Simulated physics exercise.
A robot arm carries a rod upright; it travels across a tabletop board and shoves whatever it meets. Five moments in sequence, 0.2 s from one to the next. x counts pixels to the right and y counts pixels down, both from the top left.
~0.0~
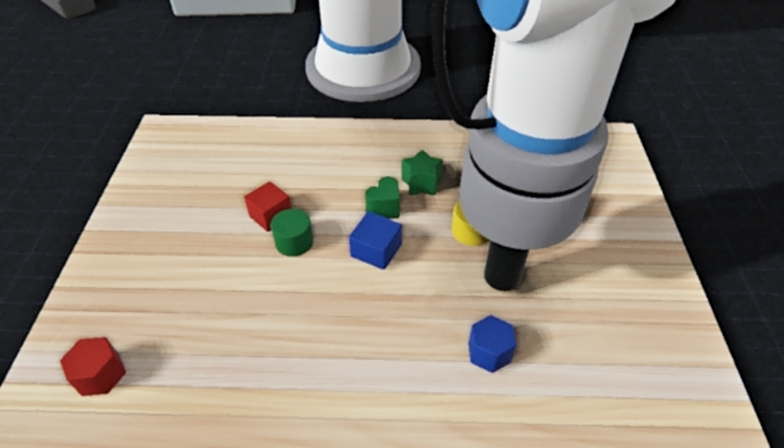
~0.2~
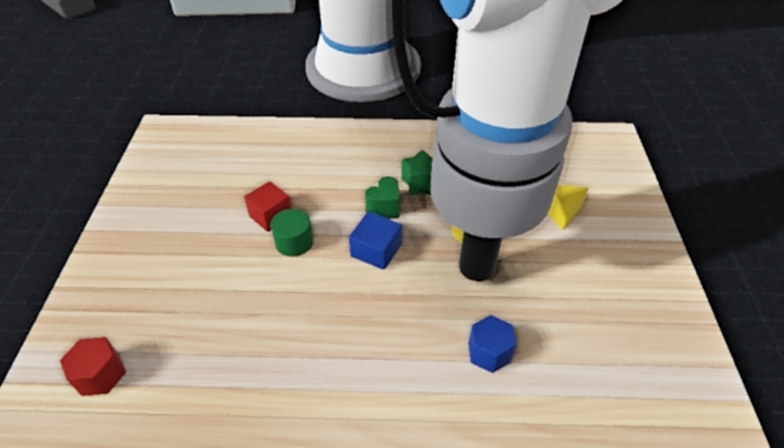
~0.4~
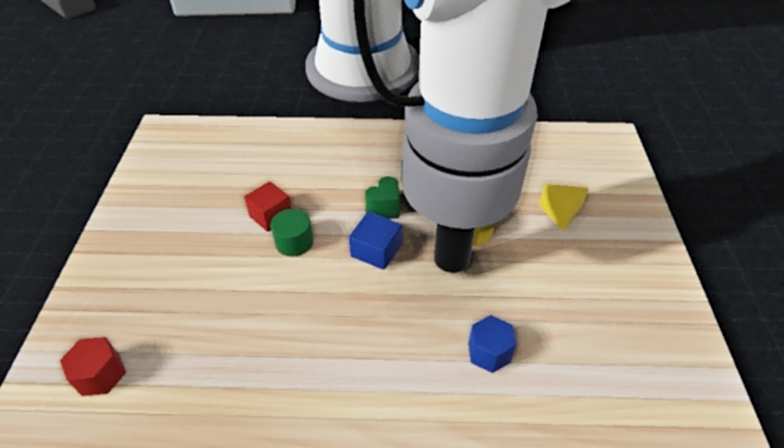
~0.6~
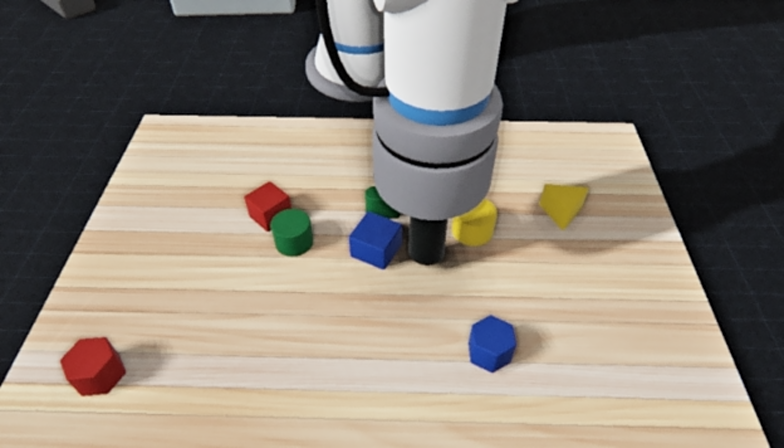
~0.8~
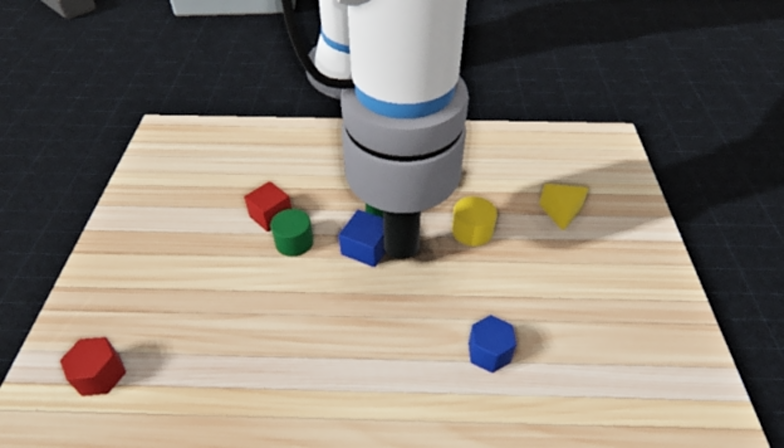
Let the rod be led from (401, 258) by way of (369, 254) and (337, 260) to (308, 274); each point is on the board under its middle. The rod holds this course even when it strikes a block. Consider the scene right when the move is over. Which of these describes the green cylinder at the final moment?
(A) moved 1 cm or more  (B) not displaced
Choice A: Moved 1 cm or more.
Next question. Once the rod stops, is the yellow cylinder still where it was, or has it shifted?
Once the path ends, it is where it was.
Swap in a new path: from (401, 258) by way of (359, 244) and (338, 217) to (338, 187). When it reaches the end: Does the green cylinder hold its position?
I'd say no.
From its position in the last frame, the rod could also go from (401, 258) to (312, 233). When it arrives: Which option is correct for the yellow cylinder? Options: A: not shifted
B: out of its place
Choice A: Not shifted.
The first path, step by step. Halfway along, rod at (352, 245); green cylinder at (273, 221); blue square at (319, 222).
At the end, rod at (306, 262); red square at (258, 192), turned 40° clockwise; green cylinder at (244, 219); blue square at (282, 232), turned 20° clockwise; green heart-shaped block not moved; yellow cylinder not moved.
